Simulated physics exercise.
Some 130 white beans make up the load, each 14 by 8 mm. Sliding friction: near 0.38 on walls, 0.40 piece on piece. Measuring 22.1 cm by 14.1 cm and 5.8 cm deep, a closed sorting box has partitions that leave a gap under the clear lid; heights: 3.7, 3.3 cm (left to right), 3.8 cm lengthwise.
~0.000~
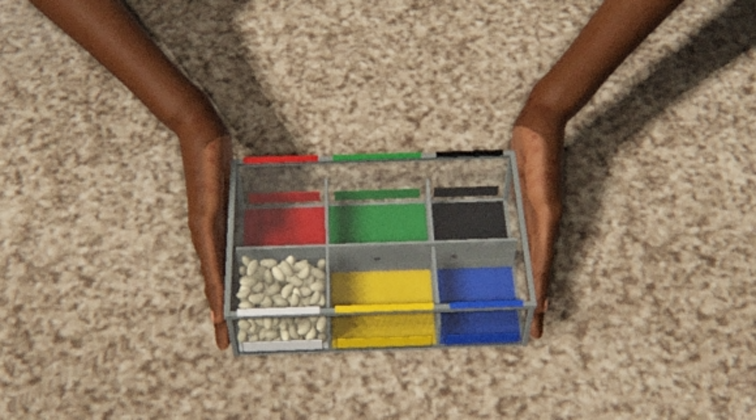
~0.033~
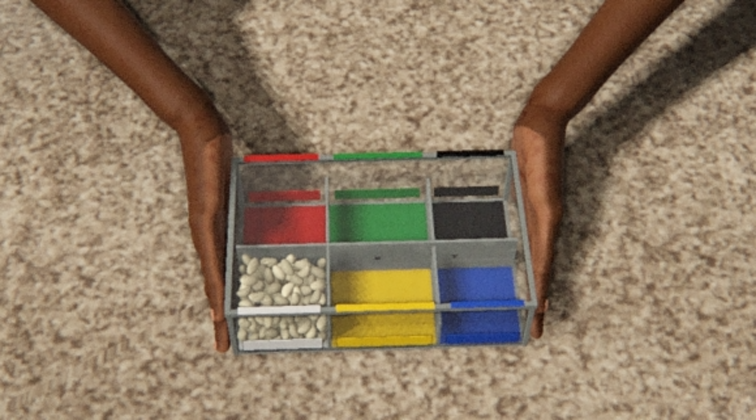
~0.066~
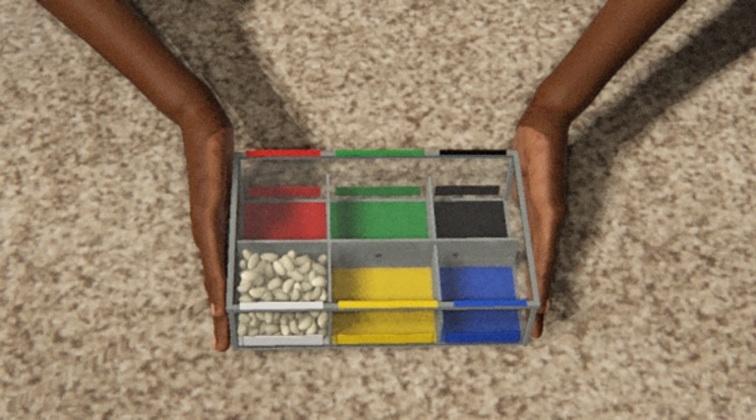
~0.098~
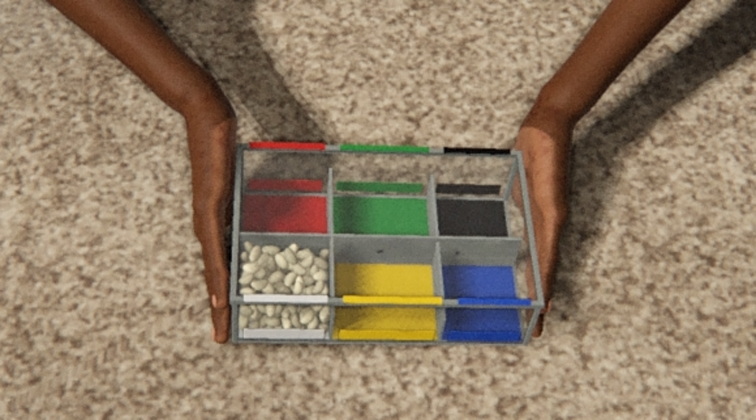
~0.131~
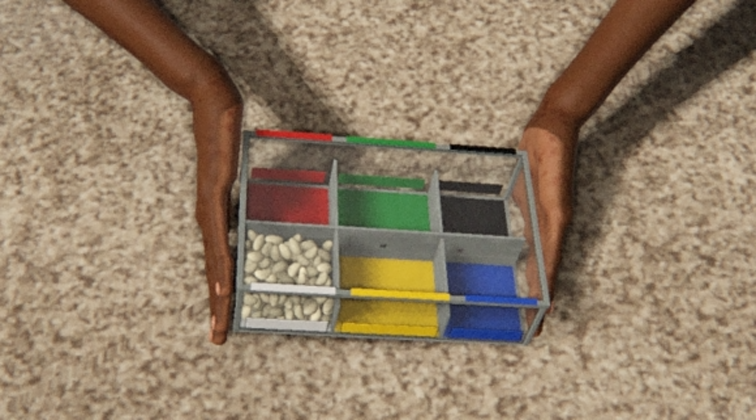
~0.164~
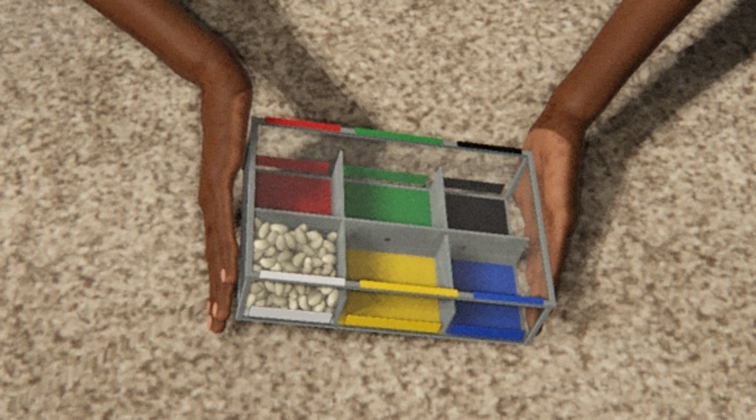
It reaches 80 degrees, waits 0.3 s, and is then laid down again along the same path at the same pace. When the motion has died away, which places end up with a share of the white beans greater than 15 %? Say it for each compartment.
Red compartment: Fails; blue compartment: Succeeds; green compartment: Fails; yellow compartment: Fails; white compartment: Succeeds; black compartment: Fails.
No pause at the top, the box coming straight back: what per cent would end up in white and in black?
You'd end up with white at 50 per cent and black at 5 per cent.
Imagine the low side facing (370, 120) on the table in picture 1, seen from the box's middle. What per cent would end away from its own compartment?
My best guess is some 40 per cent.
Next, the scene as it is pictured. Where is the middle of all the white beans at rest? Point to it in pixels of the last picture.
Roughly pixel (416, 299).
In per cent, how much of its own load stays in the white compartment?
Share retained: Some 50 per cent.
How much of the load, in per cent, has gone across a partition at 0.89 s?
At that time I'd say around 40 per cent.
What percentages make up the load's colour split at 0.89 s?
Red 0; blue 20; green 0; yellow 20; white 60; black 5.
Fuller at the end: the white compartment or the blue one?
It's the white one that holds more.
After 0.89 s, tilt 80 degrees; blue 20 %, yellow 20 %, white 60 %, black 5 %.
After 1.38 s, tilt 44 degrees; blue 35 %, yellow 10 %, white 50 %, black 10 %.
After 1.94 s, tilt 0 degrees; blue 35 %, yellow 10 %, white 50 %, black 10 %.
At rest (2.5 s), red 0 %, blue 35 %, green 0 %, yellow 10 %, white 50 %, black 10 %.
